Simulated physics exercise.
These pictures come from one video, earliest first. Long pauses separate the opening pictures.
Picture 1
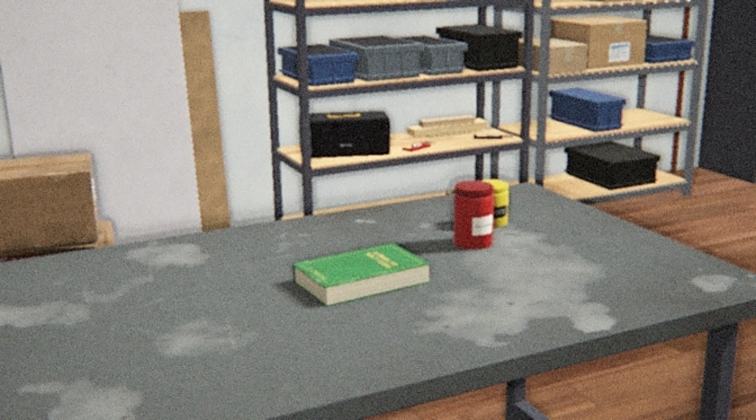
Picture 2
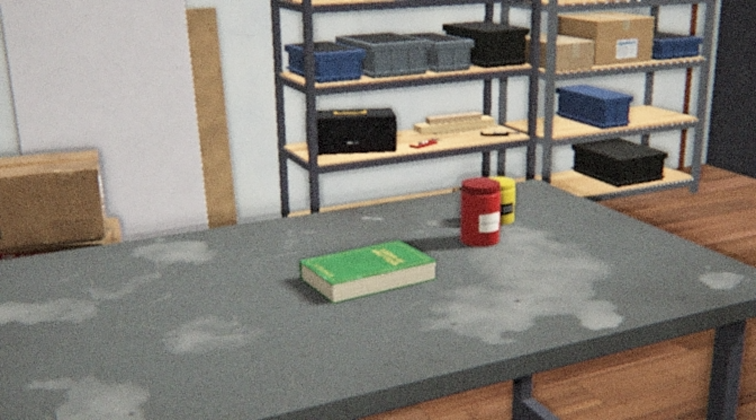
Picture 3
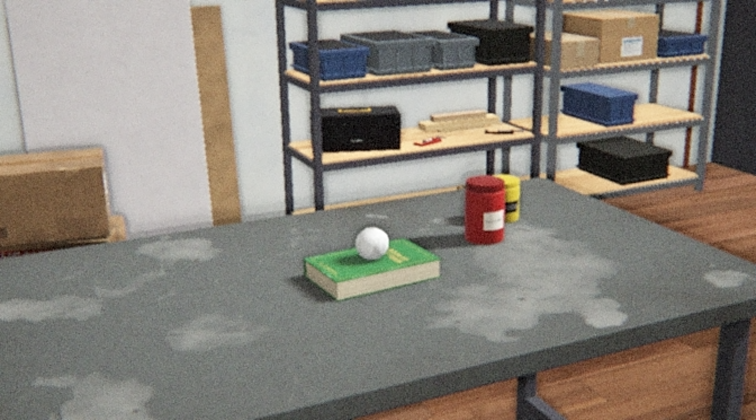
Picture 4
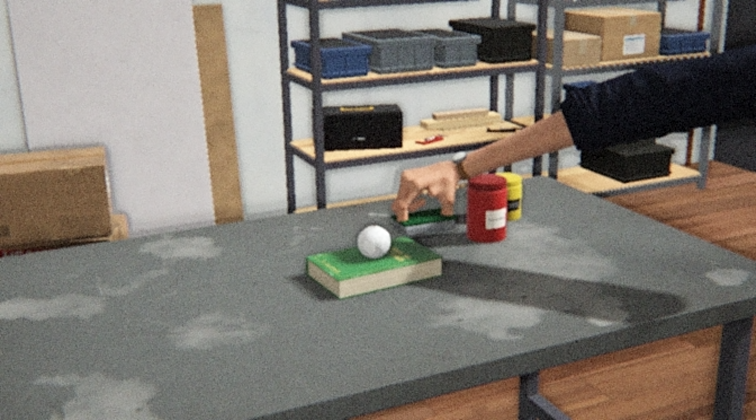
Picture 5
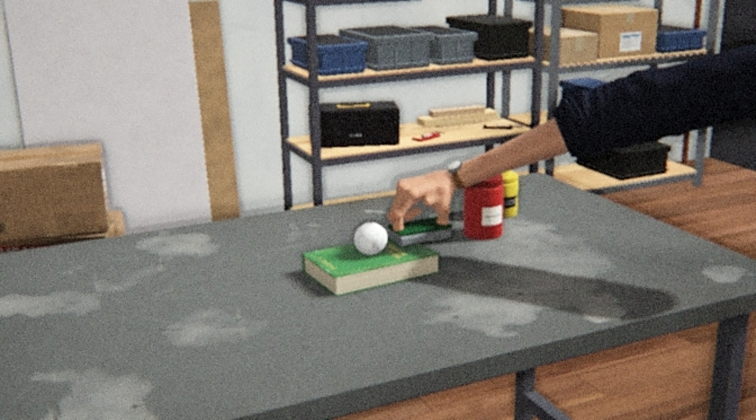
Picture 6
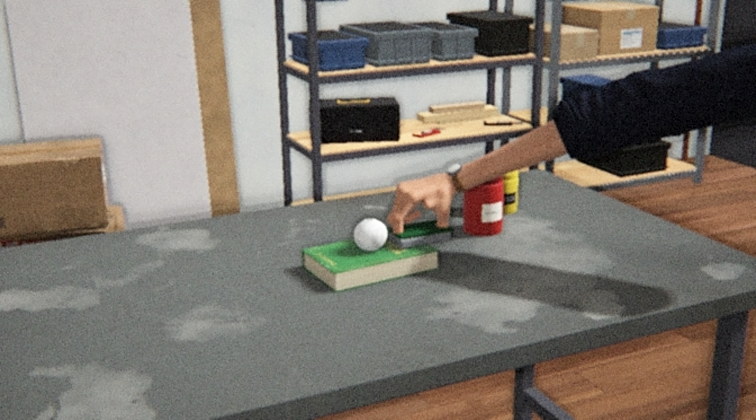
Hand setting a grey sponge down behind a green book on a grey table, after a white ball appears on the book.
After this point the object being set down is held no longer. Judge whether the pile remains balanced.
Stays standing.
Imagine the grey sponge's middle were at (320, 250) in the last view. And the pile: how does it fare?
What happens next is that it remains steady.
Then, 1.00 s on from there, no change.
Then, 2.10 s on from there, grey sponge resting near (419, 235).
In the end, all 5 unmoved. At the end, from the last picture's camera, grey sponge near (419, 234). The pile holds.
